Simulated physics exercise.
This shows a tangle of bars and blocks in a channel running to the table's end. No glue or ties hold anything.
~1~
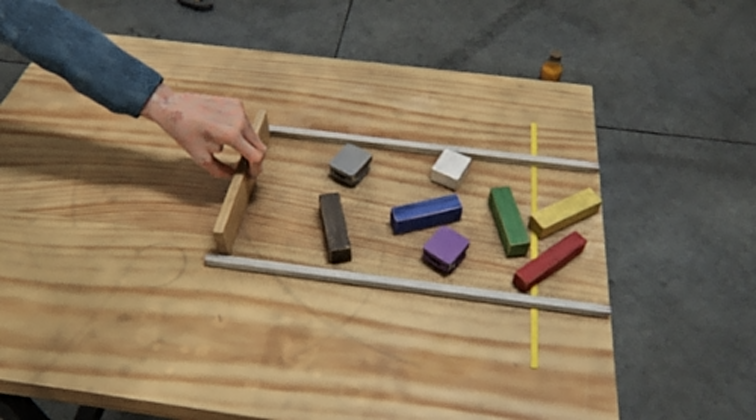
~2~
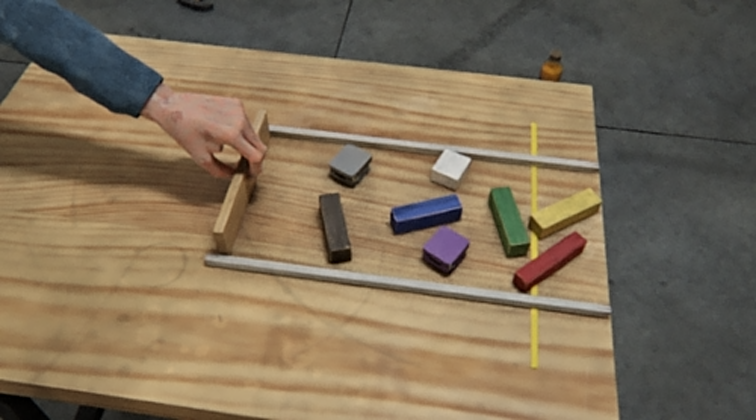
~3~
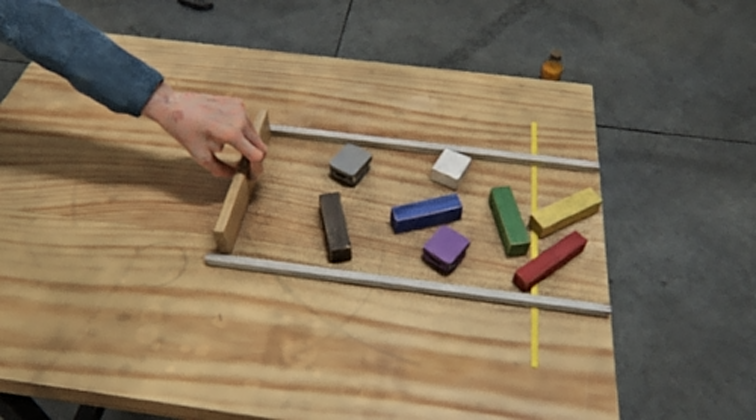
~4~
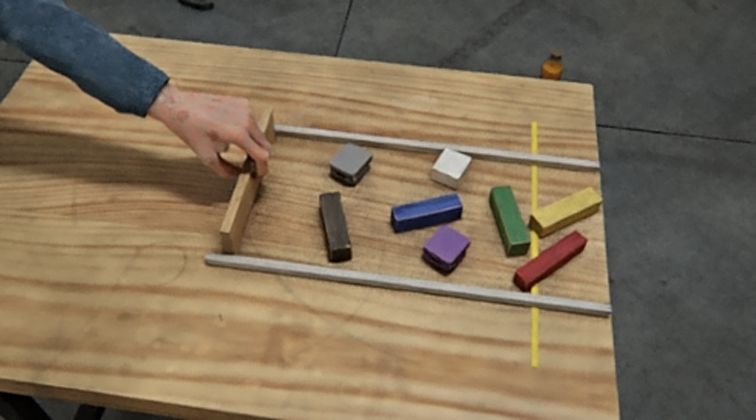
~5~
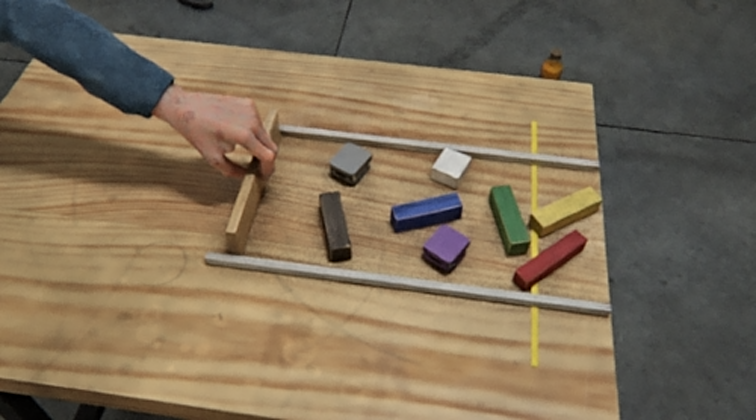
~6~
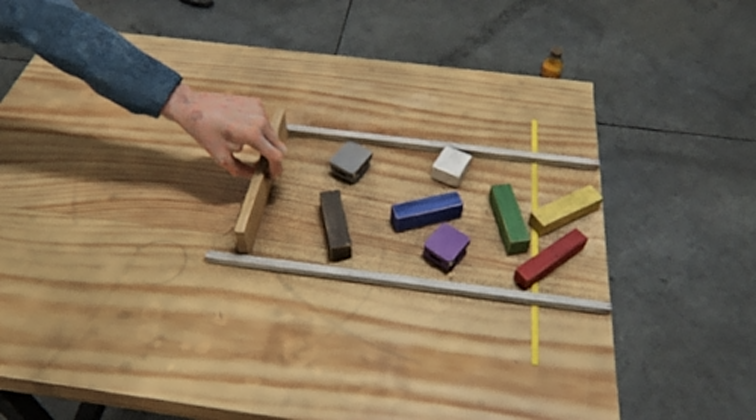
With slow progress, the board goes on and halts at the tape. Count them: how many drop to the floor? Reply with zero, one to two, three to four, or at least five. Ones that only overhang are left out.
It comes to one to two.
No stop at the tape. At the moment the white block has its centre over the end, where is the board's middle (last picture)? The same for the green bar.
The white block gives roughly (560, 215), the green bar roughly (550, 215).
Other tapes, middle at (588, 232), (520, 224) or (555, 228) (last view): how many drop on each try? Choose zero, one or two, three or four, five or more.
Taken in the order given: Five or more, zero, either three or four.
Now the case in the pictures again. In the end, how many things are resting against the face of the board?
The answer is 2.
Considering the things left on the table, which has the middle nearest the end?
The green bar.
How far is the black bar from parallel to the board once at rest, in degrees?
The angle is about 0 degrees.
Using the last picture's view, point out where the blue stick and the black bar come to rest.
In the last picture the blue stick sits around (572, 222) and the black bar around (547, 251).
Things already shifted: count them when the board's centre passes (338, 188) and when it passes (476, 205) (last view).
By then 2, and later 8.
Soon after, none off yet; yellow bar at rest near (566, 210); red stick at rest near (551, 258); green bar at rest near (509, 218).
Then, none off yet; yellow bar at rest near (568, 210); red stick at rest near (551, 258); green bar moved a little near (521, 217).
Further on, none off yet; yellow bar moved a little near (588, 214); red stick moved a little near (576, 264); green bar moved a little near (551, 220).
At rest, the number that fall off is one or two; fallen, red stick and yellow bar.
